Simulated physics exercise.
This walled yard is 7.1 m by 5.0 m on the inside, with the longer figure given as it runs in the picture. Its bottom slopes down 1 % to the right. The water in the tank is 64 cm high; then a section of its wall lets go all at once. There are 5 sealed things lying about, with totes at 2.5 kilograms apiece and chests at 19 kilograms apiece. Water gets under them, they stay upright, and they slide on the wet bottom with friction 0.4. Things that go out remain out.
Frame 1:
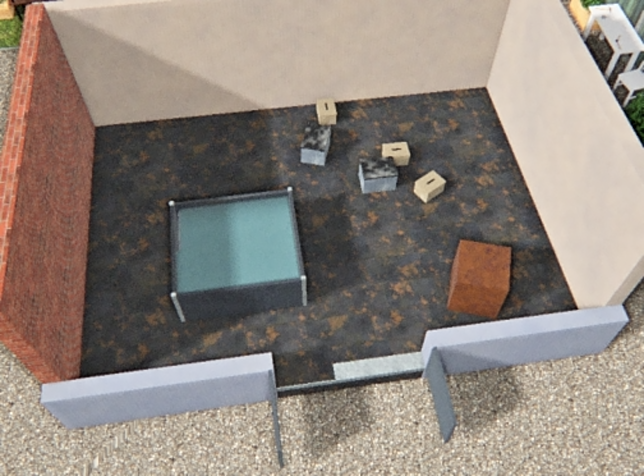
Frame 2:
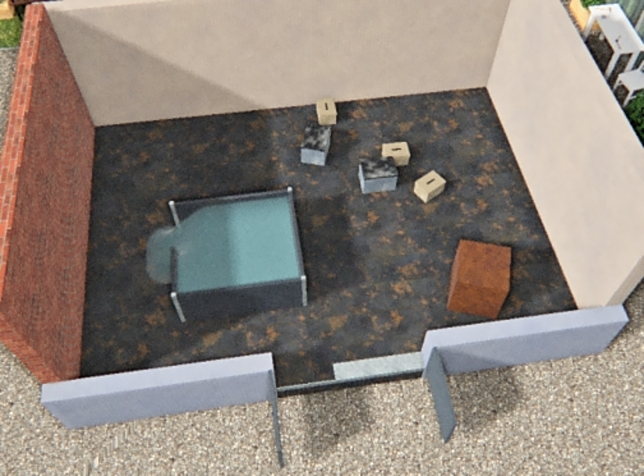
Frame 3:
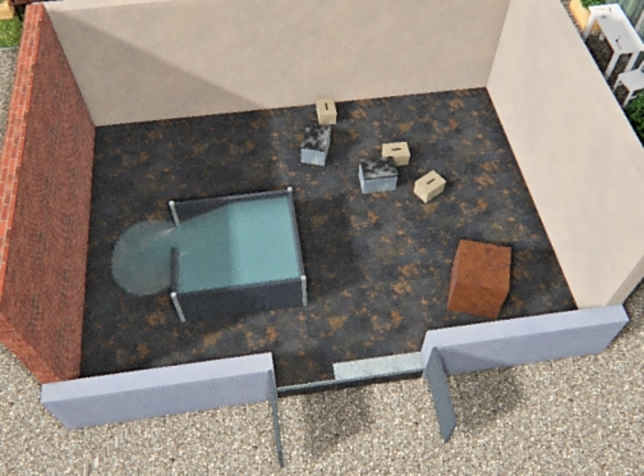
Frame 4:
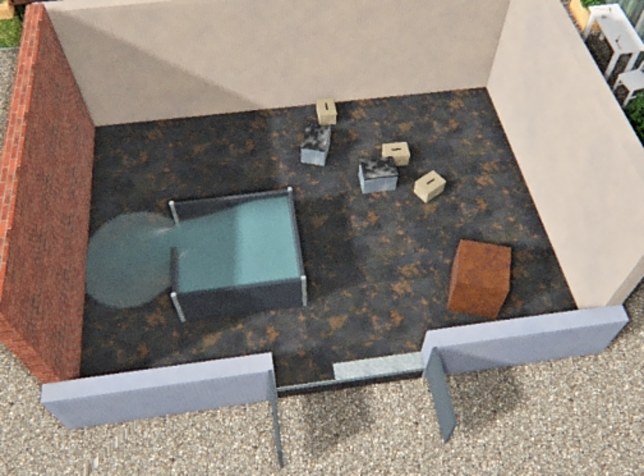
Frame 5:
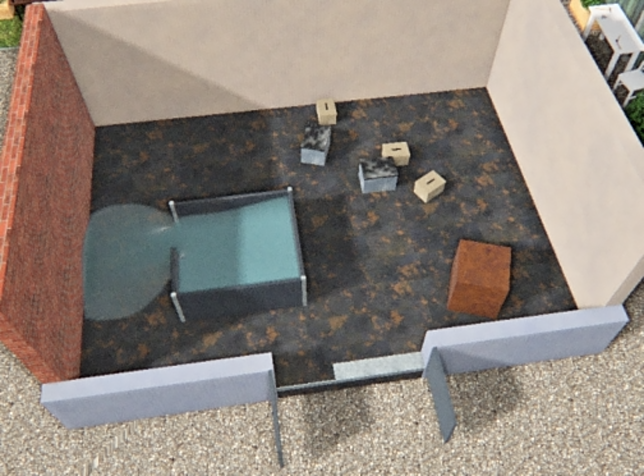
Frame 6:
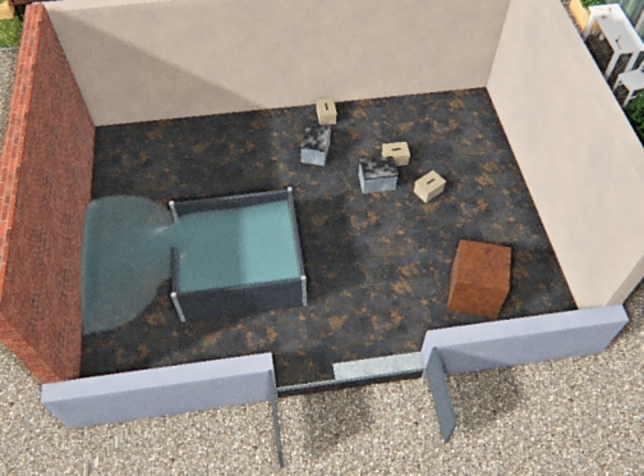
Teal water spreads from the left side of a dark-walled tank in a walled yard, seen from high above, with one brick wall at left and cream walls behind and at right. Small tan and grey boxes sit toward the back, and a rust-brown block stands at right. The rounded sheet widens across the dark, mottled floor and reaches the brick wall, while everything else and the camera stay still.
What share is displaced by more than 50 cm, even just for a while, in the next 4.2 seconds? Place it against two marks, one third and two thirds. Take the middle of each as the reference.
Short of one third.
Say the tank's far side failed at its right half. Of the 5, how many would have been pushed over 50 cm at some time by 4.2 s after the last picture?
The answer then is 3.
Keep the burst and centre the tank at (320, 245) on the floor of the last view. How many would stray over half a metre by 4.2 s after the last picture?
1.
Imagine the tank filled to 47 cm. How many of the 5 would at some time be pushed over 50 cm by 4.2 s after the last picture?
Then 1 of them.
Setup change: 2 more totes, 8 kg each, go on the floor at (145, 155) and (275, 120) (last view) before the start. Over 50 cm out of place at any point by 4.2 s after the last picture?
First goes beyond, then goes beyond.
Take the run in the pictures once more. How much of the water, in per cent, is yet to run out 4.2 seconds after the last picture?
Still held: Near 100 %.
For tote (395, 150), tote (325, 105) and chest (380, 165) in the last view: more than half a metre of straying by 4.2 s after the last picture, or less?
Well, in turn that's not reaching it, topping it, not reaching it.
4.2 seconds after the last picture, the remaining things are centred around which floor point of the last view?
At about (399, 159).
Then, 0.4 s after the last picture 0 of 5 are over 50 cm from their spots; 0 afloat.
Then, 1.5 s after the last picture 0 of 5 are over 50 cm from their spots; 0 afloat.
Then, 2.8 s after the last picture 0 of 5 are over 50 cm from their spots; 1 afloat.
Then, 4.2 s after the last picture 1 of 5 are over 50 cm from their spots, and 1 have been at some point; 0 afloat.
